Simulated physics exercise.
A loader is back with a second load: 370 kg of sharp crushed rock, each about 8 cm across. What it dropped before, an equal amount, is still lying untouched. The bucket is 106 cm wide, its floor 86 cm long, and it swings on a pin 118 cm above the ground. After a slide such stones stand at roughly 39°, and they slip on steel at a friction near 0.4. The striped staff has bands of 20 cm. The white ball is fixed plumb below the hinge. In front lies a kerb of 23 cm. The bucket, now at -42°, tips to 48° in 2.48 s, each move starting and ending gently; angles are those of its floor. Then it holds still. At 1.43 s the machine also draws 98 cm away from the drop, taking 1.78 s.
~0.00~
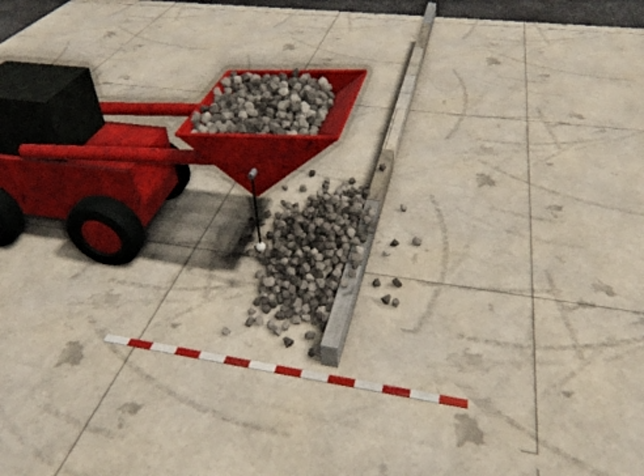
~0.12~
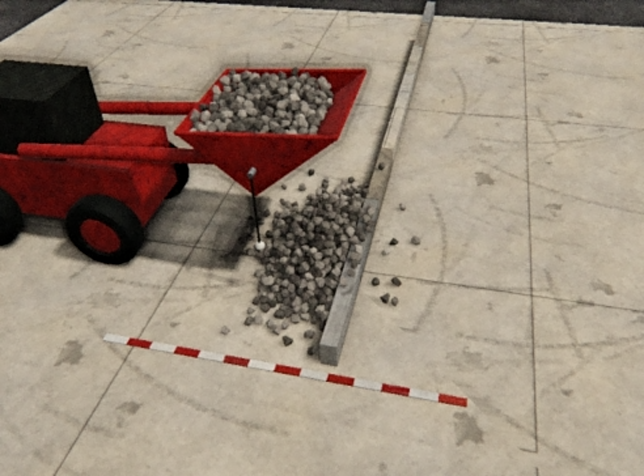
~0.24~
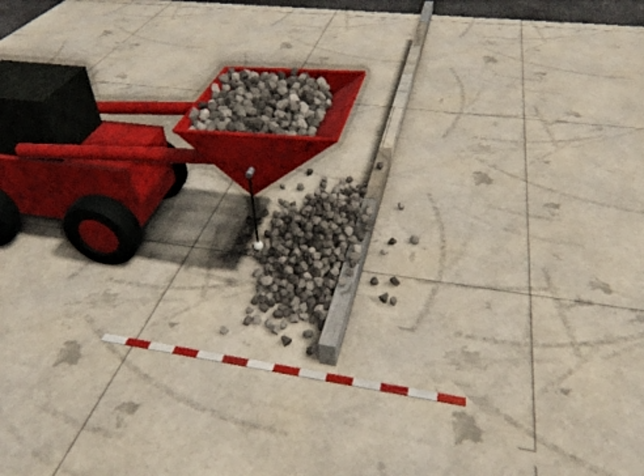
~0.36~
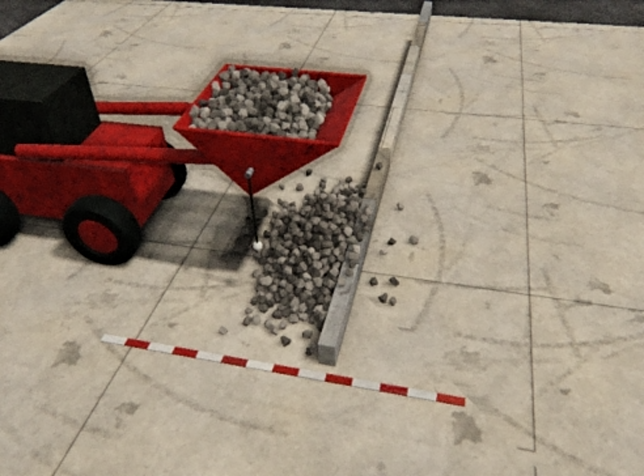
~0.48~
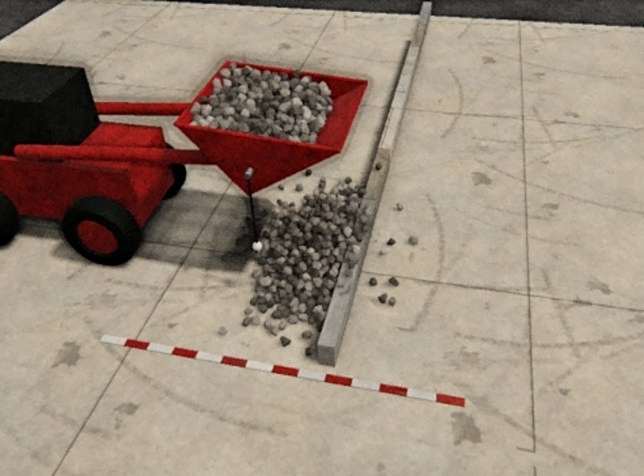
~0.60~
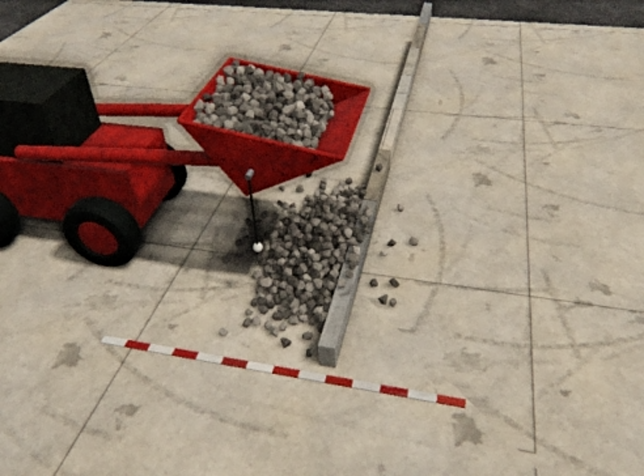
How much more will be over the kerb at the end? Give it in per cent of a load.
Some 14 per cent is added.
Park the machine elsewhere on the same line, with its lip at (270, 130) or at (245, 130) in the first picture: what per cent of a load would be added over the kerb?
First some 0, then 0 per cent.
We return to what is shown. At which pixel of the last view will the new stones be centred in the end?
Near (310, 238).
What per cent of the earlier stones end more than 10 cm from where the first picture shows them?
About 5 per cent.
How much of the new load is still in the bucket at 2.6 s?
Roughly 0 per cent is still inside.
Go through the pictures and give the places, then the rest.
Lip at (338, 139), floor tilted -42°, highest stones at (289, 88). The earlier load is highest near (335, 220), 34 cm above ground level, 99 % on this side of the kerb, 1 % over the kerb, in the first picture.
The bucket is at -41°, its lip at (337, 138); the top of the load is at (284, 87); the stones move at 0.0 m/s on average, in the second picture.
Lip at (337, 141), floor tilted -40°, highest stones at (278, 86); the stones move at 0.1 m/s on average, in the third picture.
Lip at (338, 145), floor tilted -37°, highest stones at (258, 85); the stones move at 0.1 m/s on average, in the fourth picture.
Lip at (340, 151), floor tilted -33°, highest stones at (240, 82); the stones move at 0.1 m/s on average, in the fifth picture.
The bucket is at -29°, its lip at (343, 159); the top of the load is at (233, 78); the stones move at 0.2 m/s on average, in the sixth picture.
After 1.9 s the floor is at 34°; in per cent of one load, 79 in the bucket, 119 on this side of the kerb, 3 over the kerb; the foremost stones are at (393, 263).
After 2.6 s the floor is at 48°; in per cent of one load, 0 in the bucket, 185 on this side of the kerb, 15 over the kerb; the foremost stones are at (447, 269).
After 3.7 s the floor is at 48°; in per cent of one load, 0 in the bucket, 185 on this side of the kerb, 15 over the kerb; the foremost stones are at (451, 272).
After 6.3 s the floor is at 48°; in per cent of one load, 0 in the bucket, 185 on this side of the kerb, 15 over the kerb; the foremost stones are at (451, 272). Net gain over the kerb, 14.
